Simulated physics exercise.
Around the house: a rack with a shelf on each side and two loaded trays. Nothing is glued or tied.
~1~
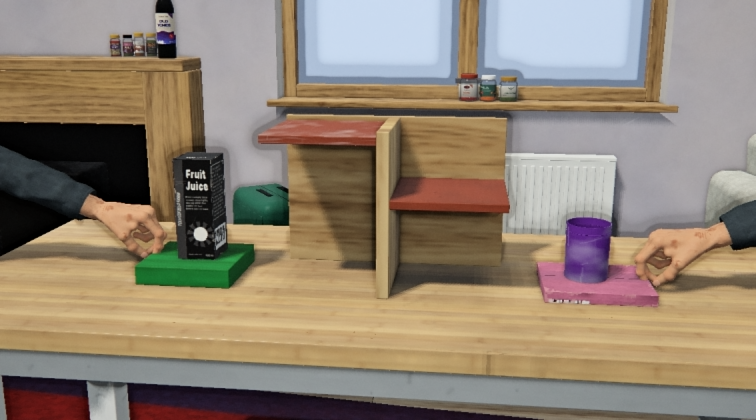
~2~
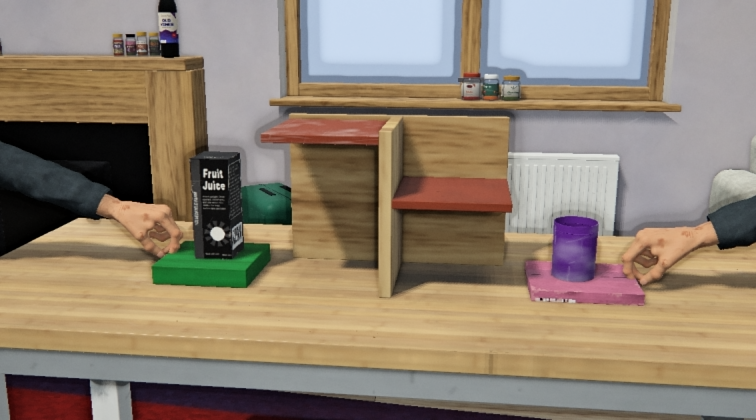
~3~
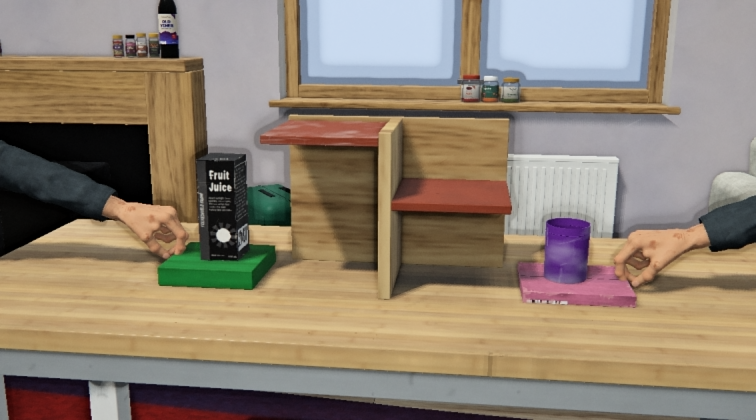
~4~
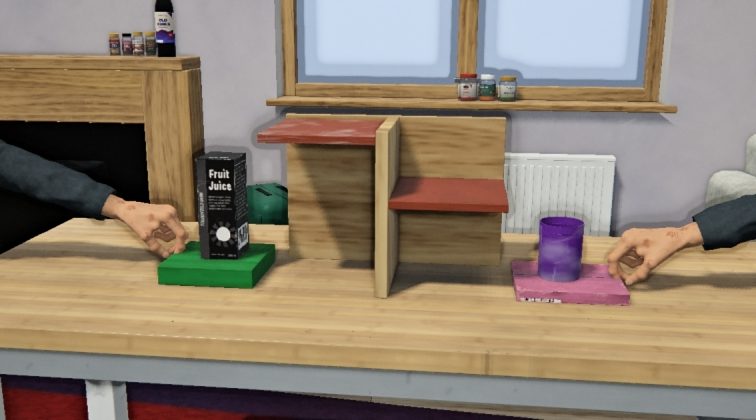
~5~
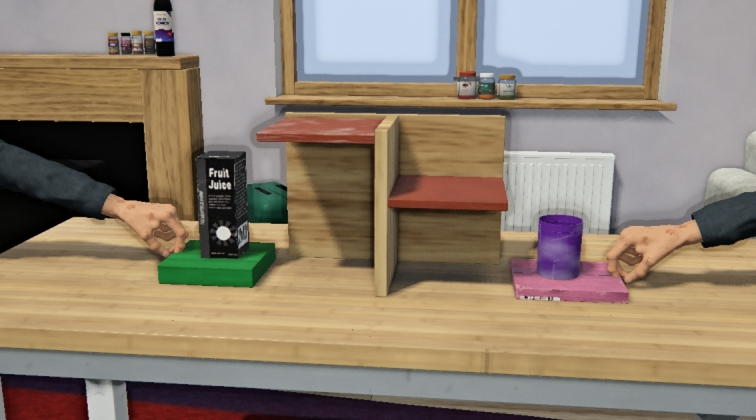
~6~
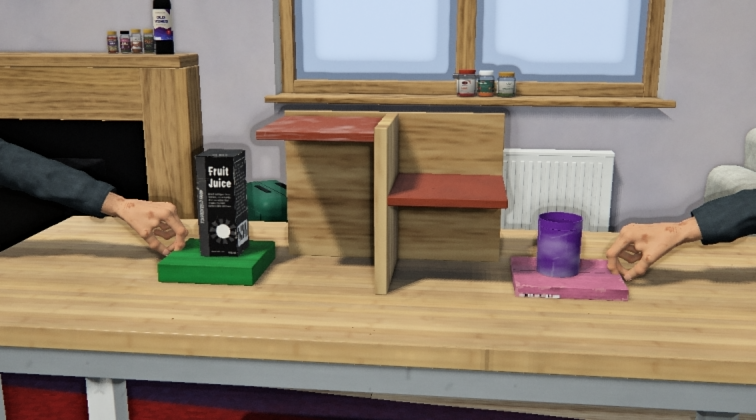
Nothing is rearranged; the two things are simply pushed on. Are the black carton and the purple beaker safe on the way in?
In the end the black carton clears the shelf, the purple beaker clears the shelf.
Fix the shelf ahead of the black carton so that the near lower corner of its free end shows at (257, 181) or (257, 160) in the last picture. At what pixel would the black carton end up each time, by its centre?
It ends around (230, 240) and (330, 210).
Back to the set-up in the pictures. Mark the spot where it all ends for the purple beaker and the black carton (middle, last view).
First (443, 241), then (326, 206).
Then, 0.62 s past the last view, black carton riding along near (249, 204); purple beaker riding along near (531, 244).
Then, 1.08 s past the last view, black carton riding along near (282, 205); purple beaker riding along near (496, 243).
Then, 1.46 s past the last view, black carton riding along near (309, 205); purple beaker riding along near (468, 242).
Finally, the black carton rides in untouched, near (326, 206); the purple beaker rides in untouched, near (443, 241).
